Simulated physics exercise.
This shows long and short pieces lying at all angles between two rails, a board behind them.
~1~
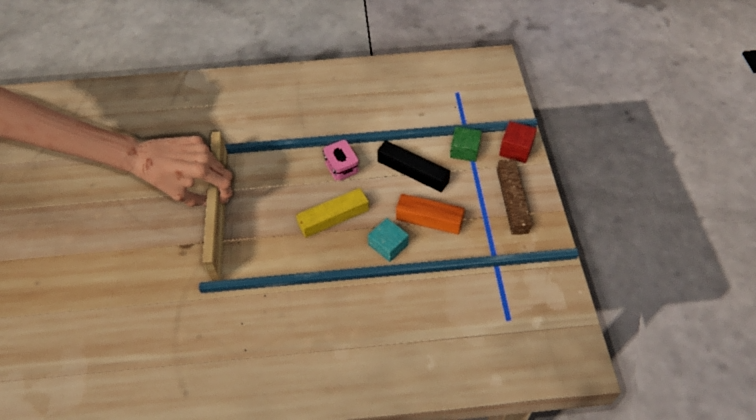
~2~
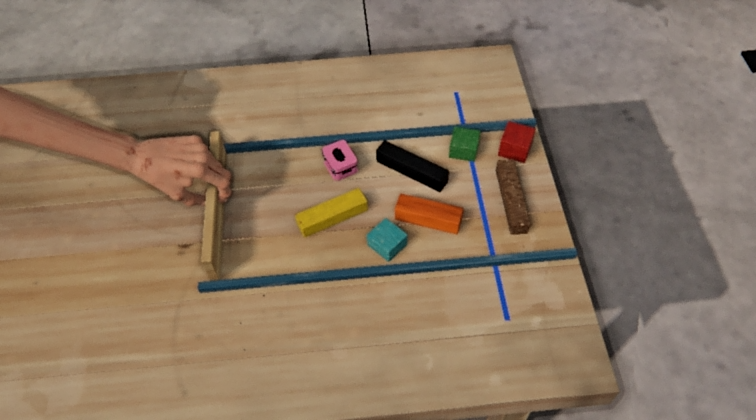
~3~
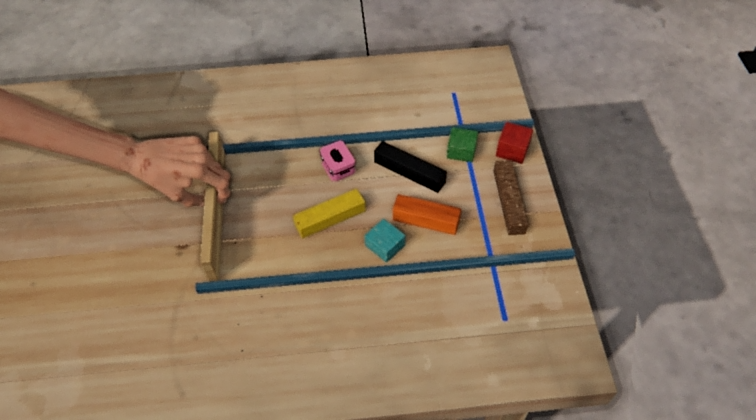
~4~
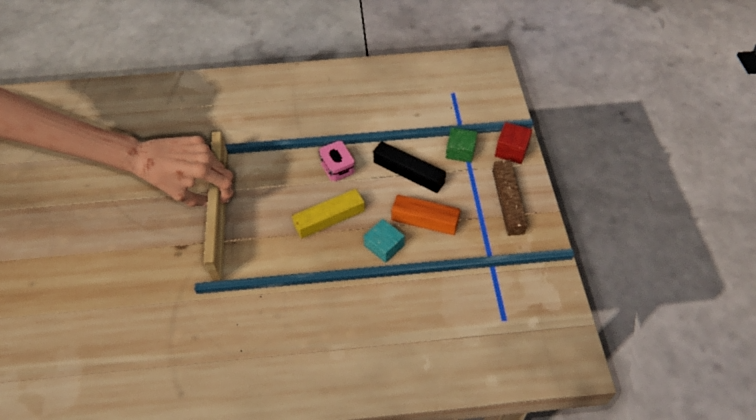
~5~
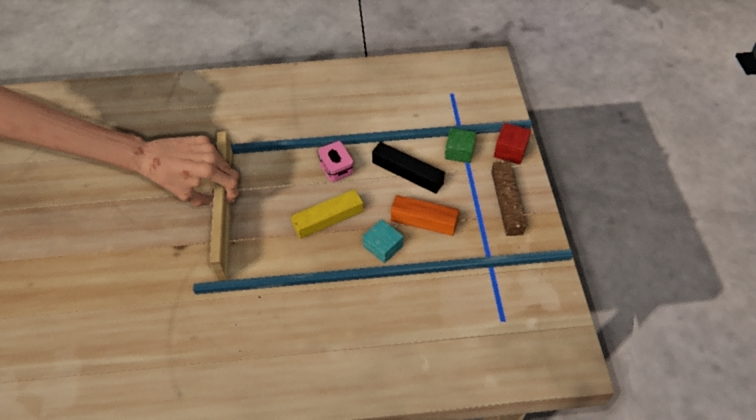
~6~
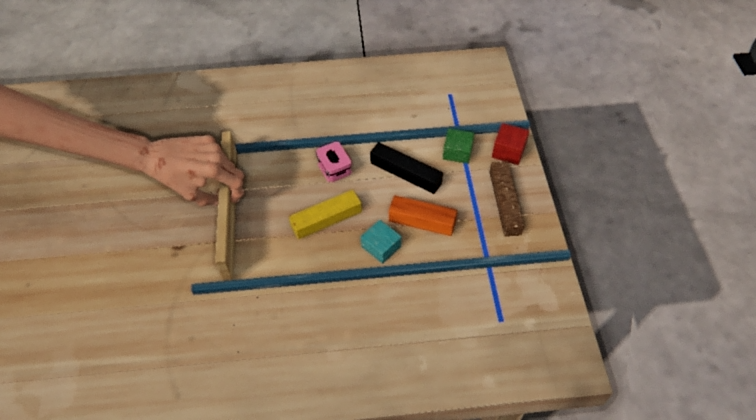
A hand reaches in from the left and holds an upright wooden board on a wooden tabletop above a grey floor, seen from high above. Between two dark teal rails lie yellow, black and orange bars, pink and turquoise pieces, and, near a blue line at right, green and red blocks and a brown bar. The hand slides the board slightly right, touching no pieces, as the view shifts very slightly.
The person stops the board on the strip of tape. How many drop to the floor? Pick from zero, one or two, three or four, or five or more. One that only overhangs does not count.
Outcome: The number that fall off is one or two.
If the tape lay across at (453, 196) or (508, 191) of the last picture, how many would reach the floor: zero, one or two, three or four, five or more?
Taking them in turn, no fall at all; three to four.
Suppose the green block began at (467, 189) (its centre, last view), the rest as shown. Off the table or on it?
From there it holds on.
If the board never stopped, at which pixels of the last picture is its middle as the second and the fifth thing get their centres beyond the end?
First at (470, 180), next at (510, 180).
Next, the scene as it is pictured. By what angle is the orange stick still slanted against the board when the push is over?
About 50°.
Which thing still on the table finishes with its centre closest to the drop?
It is the brown bar.
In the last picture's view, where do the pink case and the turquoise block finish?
The pink case at (477, 155), the turquoise block at (499, 242).
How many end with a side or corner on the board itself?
It touches 3.
A little later, none off yet; red block at rest near (510, 144); brown bar at rest near (506, 198); green block at rest near (458, 146).
Next, none off yet; red block shifted a little near (523, 144); brown bar shifted a little near (528, 198); green block shifted about its own width near (492, 137).
When it is over, the number that fall off is one or two; down, red block.
